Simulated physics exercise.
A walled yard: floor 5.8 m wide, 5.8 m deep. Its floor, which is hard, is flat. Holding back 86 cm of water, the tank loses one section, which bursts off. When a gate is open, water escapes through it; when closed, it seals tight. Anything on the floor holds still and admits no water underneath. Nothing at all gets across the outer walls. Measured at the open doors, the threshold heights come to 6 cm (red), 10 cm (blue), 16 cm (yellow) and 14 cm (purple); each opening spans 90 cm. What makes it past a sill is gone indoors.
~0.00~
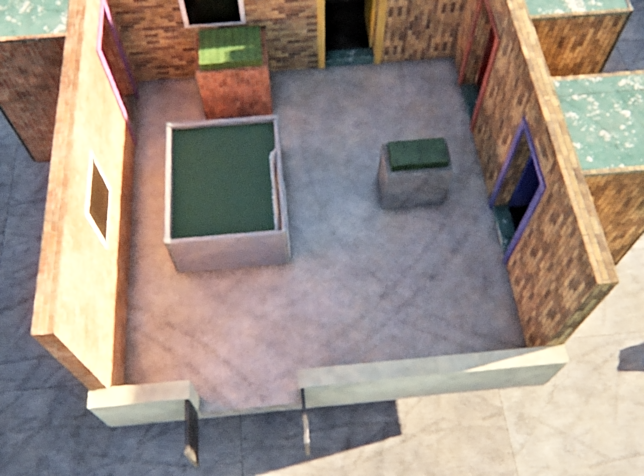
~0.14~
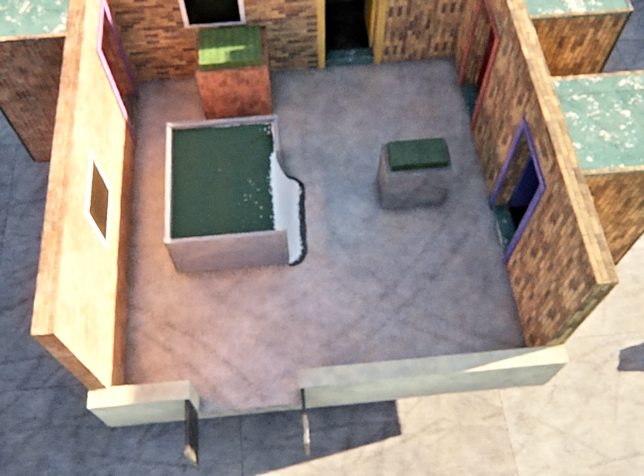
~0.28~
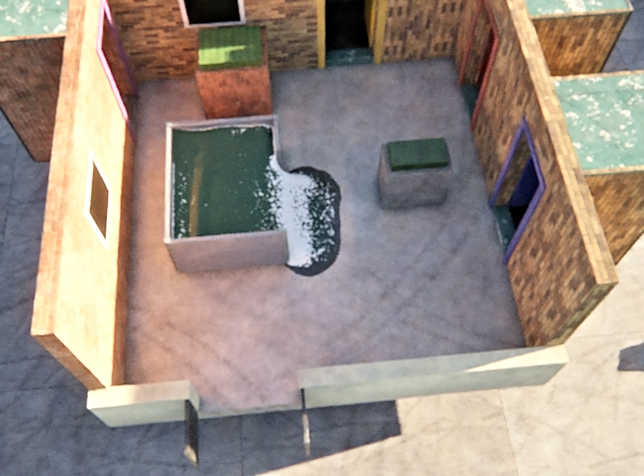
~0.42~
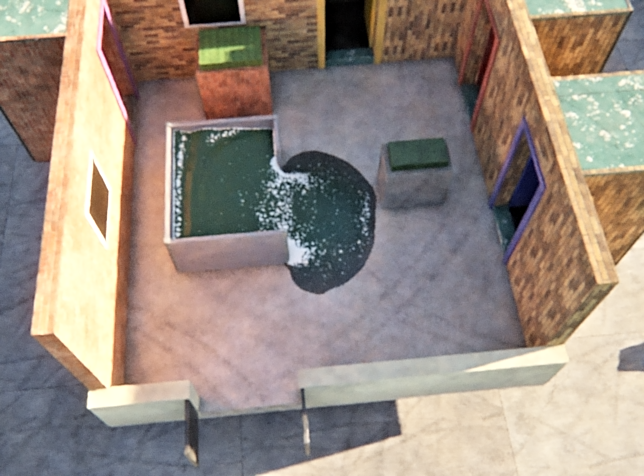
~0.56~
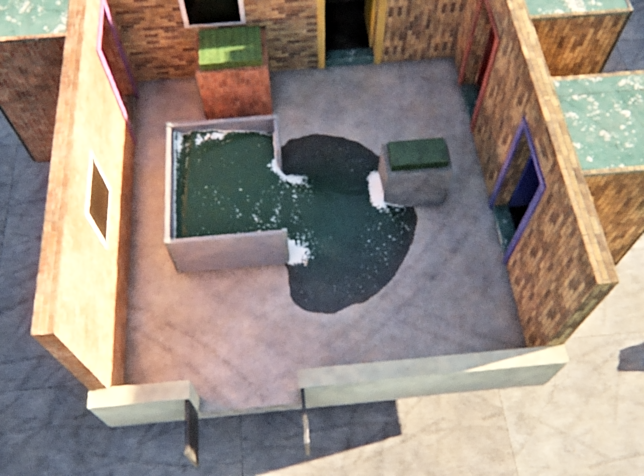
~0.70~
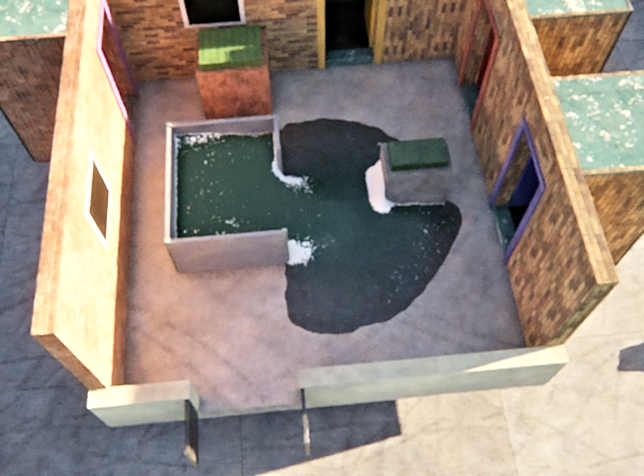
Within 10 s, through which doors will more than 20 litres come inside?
Red door: More than 20 litres; blue door: More than 20 litres; yellow door: Not more than 20 litres; purple door: Not more than 20 litres.
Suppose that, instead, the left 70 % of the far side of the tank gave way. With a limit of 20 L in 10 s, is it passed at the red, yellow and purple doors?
Log - red: Threshold topped, yellow: Threshold not reached, purple: Threshold topped.
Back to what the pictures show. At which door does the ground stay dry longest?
It would be the purple one.
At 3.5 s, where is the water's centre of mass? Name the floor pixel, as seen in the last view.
Roughly (360, 219) in the last picture.
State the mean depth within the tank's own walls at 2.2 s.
It averages close to 30 centimetres.
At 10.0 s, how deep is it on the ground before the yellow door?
It's some 7.0 centimetres deep.
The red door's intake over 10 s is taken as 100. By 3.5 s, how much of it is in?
35 per cent, roughly.
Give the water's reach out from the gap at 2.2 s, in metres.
It's close to 4.4 metres.
After 1.4 s water covers 45 % of the floor and is deepest (46 cm) near (368, 203); red door 9 cm at the sill, 2 L in, blue door 17 cm at the sill, 64 L in, yellow door not reached, purple door not reached.
After 2.2 s water covers 55 % of the floor and is deepest (48 cm) near (520, 364); red door 12 cm at the sill, 23 L in, blue door 23 cm at the sill, 180 L in, yellow door 13 cm at the sill, 0 L in, purple door not reached.
After 3.5 s water covers 60 % of the floor and is deepest (24 cm) near (440, 278); red door 13 cm at the sill, 53 L in, blue door 19 cm at the sill, 268 L in, yellow door 12 cm at the sill, 1 L in, purple door not reached.
After 6.0 s water covers 90 % of the floor and is deepest (16 cm) near (128, 306); red door 12 cm at the sill, 113 L in, blue door 13 cm at the sill, 307 L in, yellow door 13 cm at the sill, 1 L in, purple door 2 cm at the sill, 0 L in.
After 10.0 s water covers 95 % of the floor and is deepest (14 cm) near (199, 87); red door 7 cm at the sill, 147 L in, blue door 7 cm at the sill, 312 L in, yellow door 7 cm at the sill, 1 L in, purple door 10 cm at the sill, 0 L in.
